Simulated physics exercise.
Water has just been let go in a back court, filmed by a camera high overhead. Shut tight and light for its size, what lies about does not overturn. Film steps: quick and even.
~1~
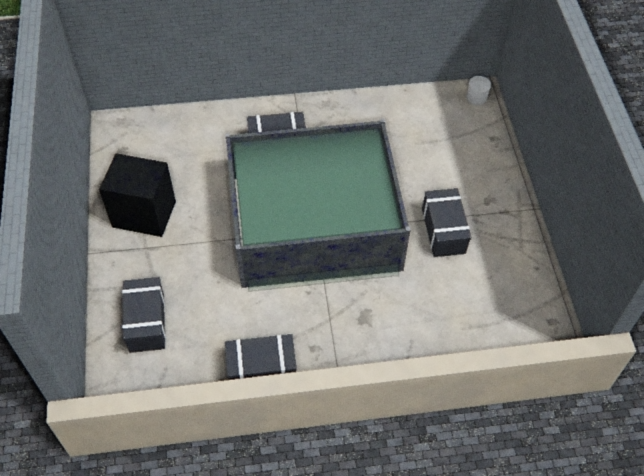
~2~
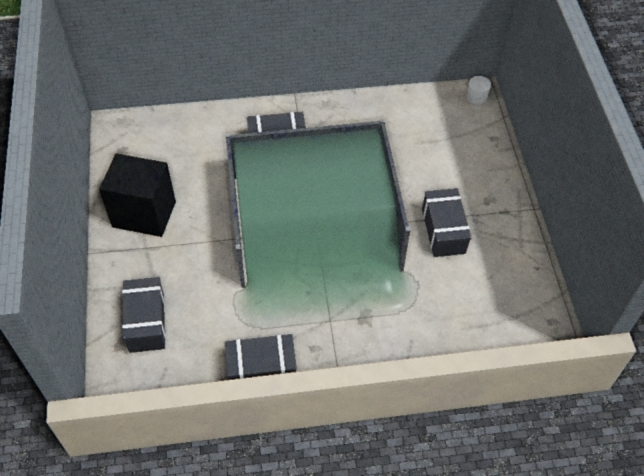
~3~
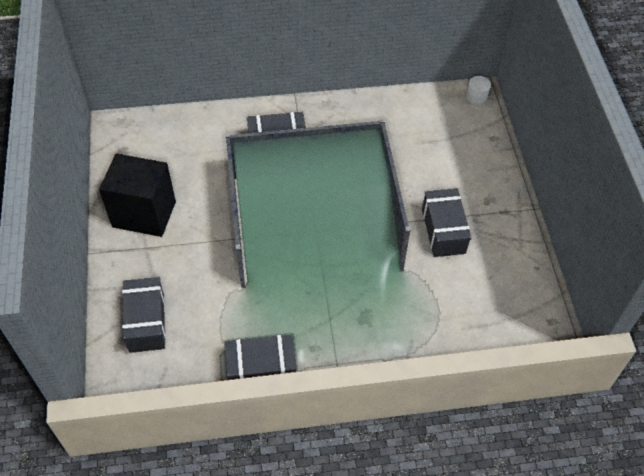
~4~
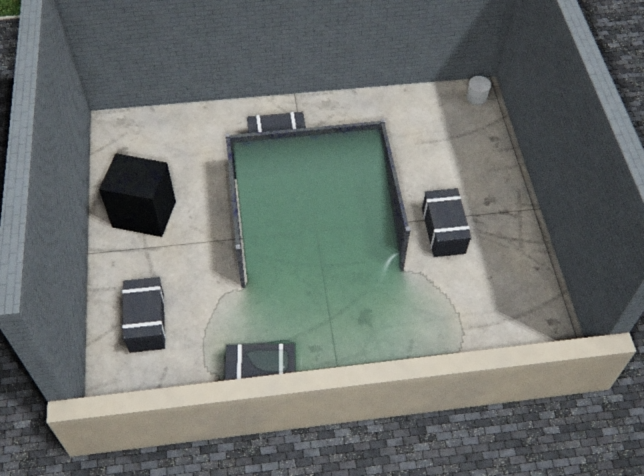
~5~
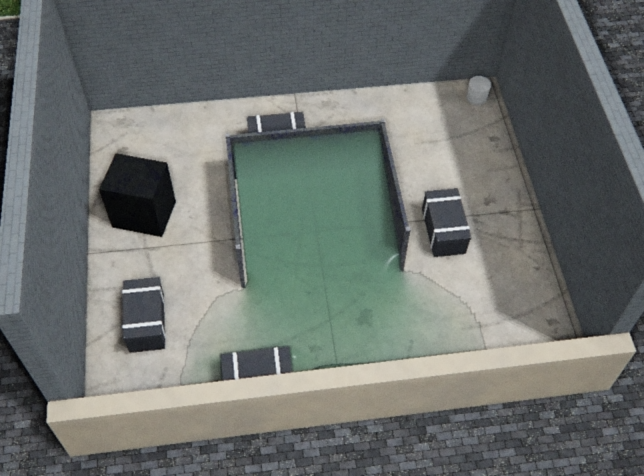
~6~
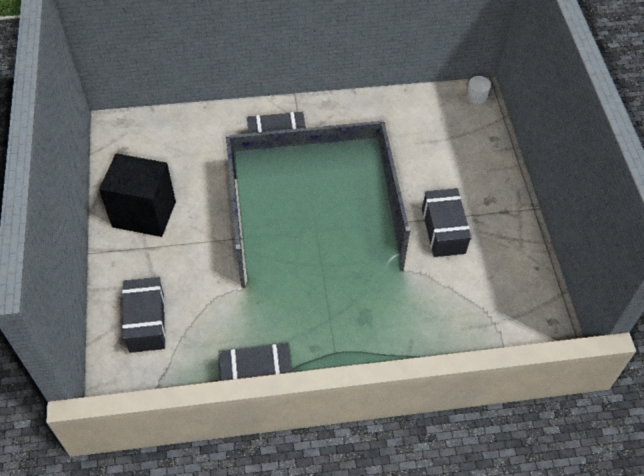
Green water pouring from an open-fronted tank in a walled courtyard, spreading across the floor and slightly nudging a dark strapped trunk.
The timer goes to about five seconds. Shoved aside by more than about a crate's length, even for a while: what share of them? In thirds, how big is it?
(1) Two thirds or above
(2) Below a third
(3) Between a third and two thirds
Option 3: Between a third and two thirds.
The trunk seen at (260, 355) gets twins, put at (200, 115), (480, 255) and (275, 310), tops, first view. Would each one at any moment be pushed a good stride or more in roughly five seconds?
Result by item: Stays where it is / gets dislodged / gets dislodged.
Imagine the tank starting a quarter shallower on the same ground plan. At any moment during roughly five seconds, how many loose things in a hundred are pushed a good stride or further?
Something like 60 percent.
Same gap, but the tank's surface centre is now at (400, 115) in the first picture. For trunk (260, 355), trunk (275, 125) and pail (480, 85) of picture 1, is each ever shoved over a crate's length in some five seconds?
As listed: Yes, not that far, shifted that much.
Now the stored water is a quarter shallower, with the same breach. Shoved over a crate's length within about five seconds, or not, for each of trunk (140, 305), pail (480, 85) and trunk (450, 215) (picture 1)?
Object 1: Covered it. Object 2: Covered it. Object 3: Didn't cover it.
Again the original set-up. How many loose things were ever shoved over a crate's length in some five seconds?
So, 3 of them.
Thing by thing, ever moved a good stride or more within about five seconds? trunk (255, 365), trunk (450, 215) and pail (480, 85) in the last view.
First displaced that much, second under that distance, third displaced that much.
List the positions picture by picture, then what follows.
The first frame shows a trunk at (260, 354) rests on the ground; a trunk at (276, 126), on the bottom; 0 of 5 have shifted.
The second frame shows a trunk at (260, 354), on the bottom; a trunk at (276, 126), on the bottom; 0 of 5 have shifted.
The third frame shows a trunk at (260, 355), on the bottom; a trunk at (276, 126), on the bottom; 0 of 5 have shifted.
The fourth frame shows a trunk at (260, 362) rests on the ground, close to its start; a trunk at (276, 126), on the bottom; 1 of 5 have shifted.
The fifth frame shows a trunk at (257, 368), on the bottom, close to its start; a trunk at (276, 126), on the bottom; 1 of 5 have shifted.
The sixth frame shows a trunk at (255, 365) rests on the ground, close to its start; a trunk at (276, 126) rests on the ground; 1 of 5 have shifted.
A moment on, 0 of 5 are well off their spots; 1 afloat.
Next, 1 of 5 are well off their spots; 1 afloat.
Later, 2 of 5 are well off their spots; 3 afloat.
In the end, 3 of 5 are well off their spots, and 3 have been at some point; 2 afloat.
